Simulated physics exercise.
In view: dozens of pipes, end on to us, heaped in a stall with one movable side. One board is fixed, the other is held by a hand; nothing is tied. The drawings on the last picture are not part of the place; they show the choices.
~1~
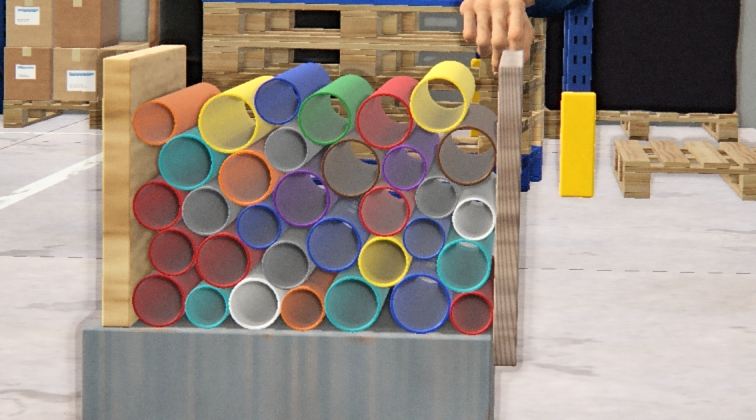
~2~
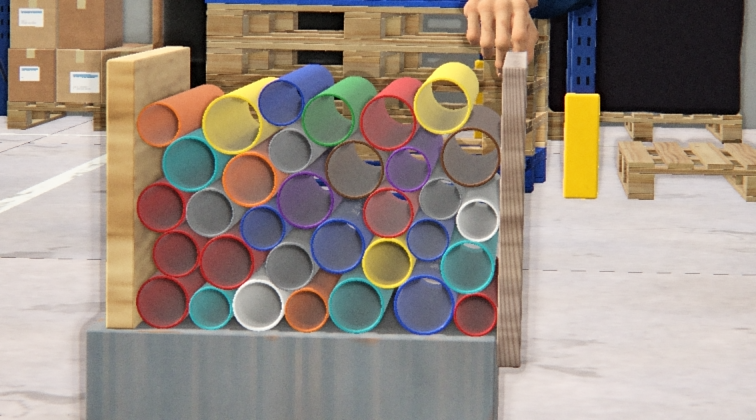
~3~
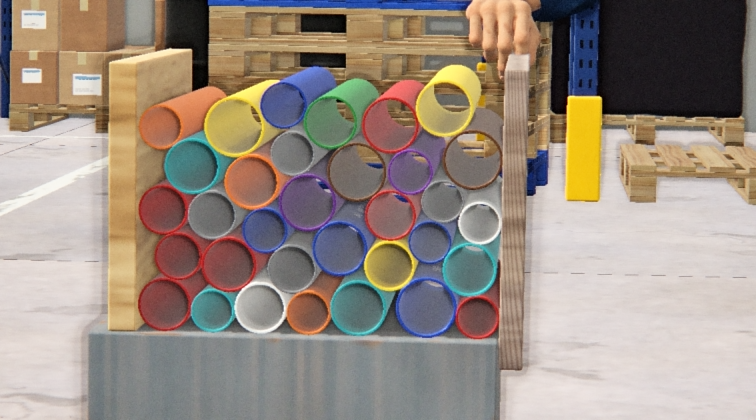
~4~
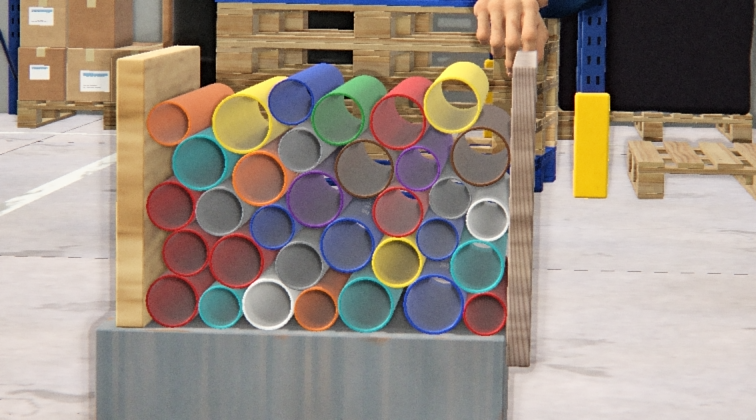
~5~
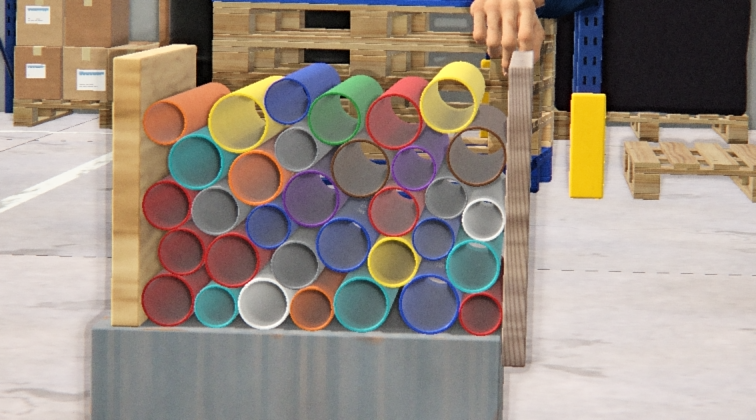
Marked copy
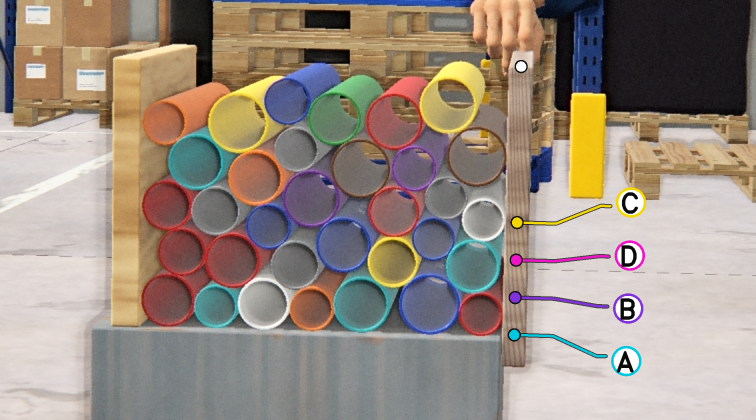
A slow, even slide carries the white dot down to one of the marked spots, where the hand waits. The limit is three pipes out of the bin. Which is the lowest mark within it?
At most to C.
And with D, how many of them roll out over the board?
With D, six.
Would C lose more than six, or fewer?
Fewer than six.
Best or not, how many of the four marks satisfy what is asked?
The number is one.
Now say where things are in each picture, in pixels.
The first frame shows a green pipe (324, 118); side board (510, 193); a red pipe (159, 301).
The second frame shows a red pipe (163, 302); a blue pipe (424, 305).
The third frame shows a blue pipe (265, 230).
The fourth frame shows an orange pipe (261, 179); a purple pipe (418, 169).
The fifth frame shows a green pipe (334, 118); side board (519, 194); a red pipe (169, 300).
On the copy, A at (514, 335); B at (515, 298); C at (517, 223); D at (516, 260); the white dot at (521, 66).
On C. First, top of the board (508, 138).
Then, top of the board (506, 219).
Finally, top of the board (506, 221), two out over the board.
By contrast, A more than three out over the board; B more than three out over the board; D more than three out over the board.
